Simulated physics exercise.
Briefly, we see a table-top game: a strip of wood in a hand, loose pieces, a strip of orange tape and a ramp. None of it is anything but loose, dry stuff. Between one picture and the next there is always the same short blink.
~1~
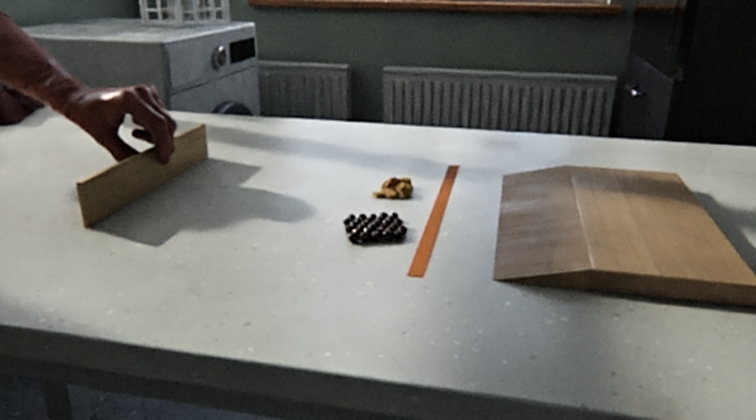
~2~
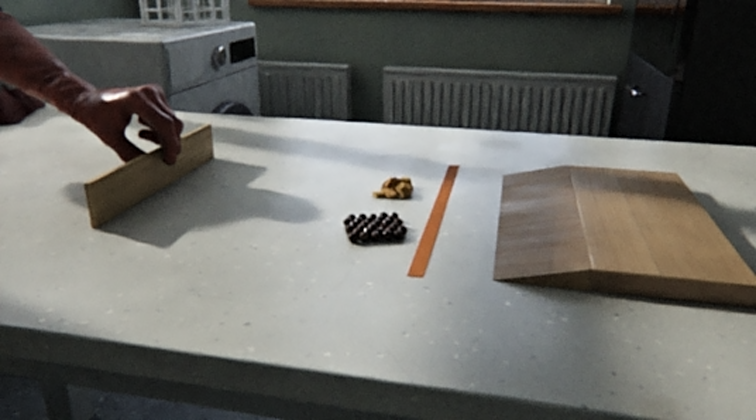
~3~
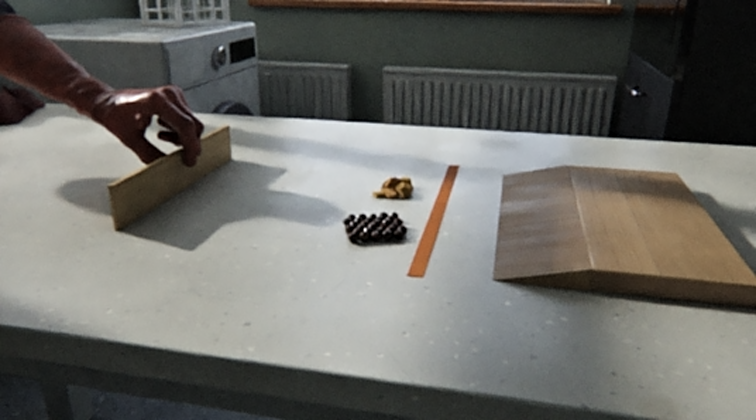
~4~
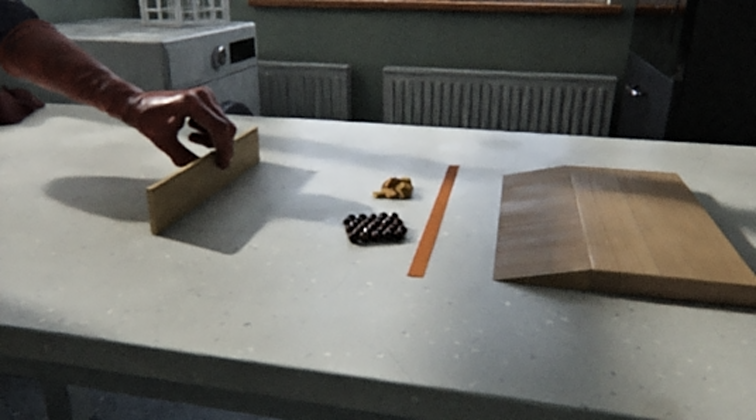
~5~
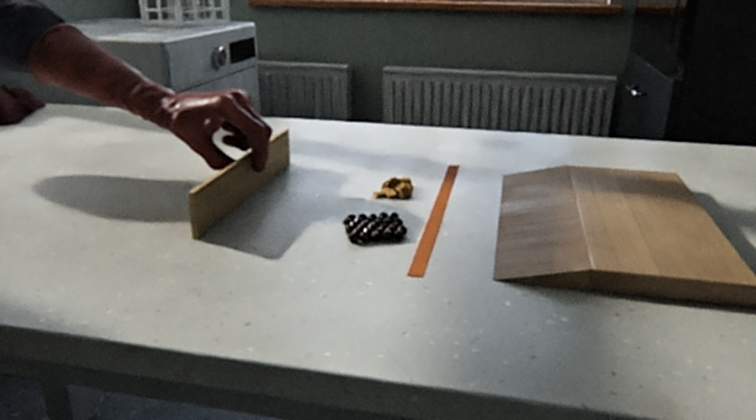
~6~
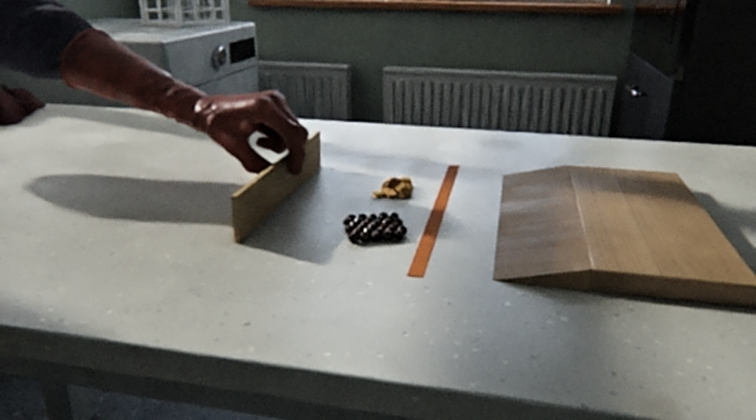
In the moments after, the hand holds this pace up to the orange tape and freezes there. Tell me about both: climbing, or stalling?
Nearer portion: At least some up; farther portion: None on top.
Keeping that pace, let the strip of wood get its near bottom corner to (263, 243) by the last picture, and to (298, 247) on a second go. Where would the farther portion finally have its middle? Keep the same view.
Lab note: Final centre roughly (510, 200) at the first pace, roughly (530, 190) at the second.
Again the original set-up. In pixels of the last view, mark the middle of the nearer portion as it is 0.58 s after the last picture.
Somewhere close to (580, 223).
Then, 0.14 s later than the last frame, strip of wood still moving, near (374, 164); nearer portion every one short of the ramp; farther portion every one short of the ramp.
Then, 0.30 s later than the last frame, strip of wood stopped at the orange tape; nearer portion about a tenth on the ramp, almost all short of the ramp; farther portion every one short of the ramp.
Then, 0.58 s later than the last frame, strip of wood stopped at the orange tape; nearer portion roughly a third past the top, roughly two thirds on the ramp; farther portion roughly half on the ramp, roughly half short of the ramp.
When it is over, strip of wood stopped at the orange tape; nearer portion roughly half past the top, about a tenth on the ramp, roughly a third short of the ramp; farther portion not one past the top, roughly half on the ramp, roughly half short of the ramp.
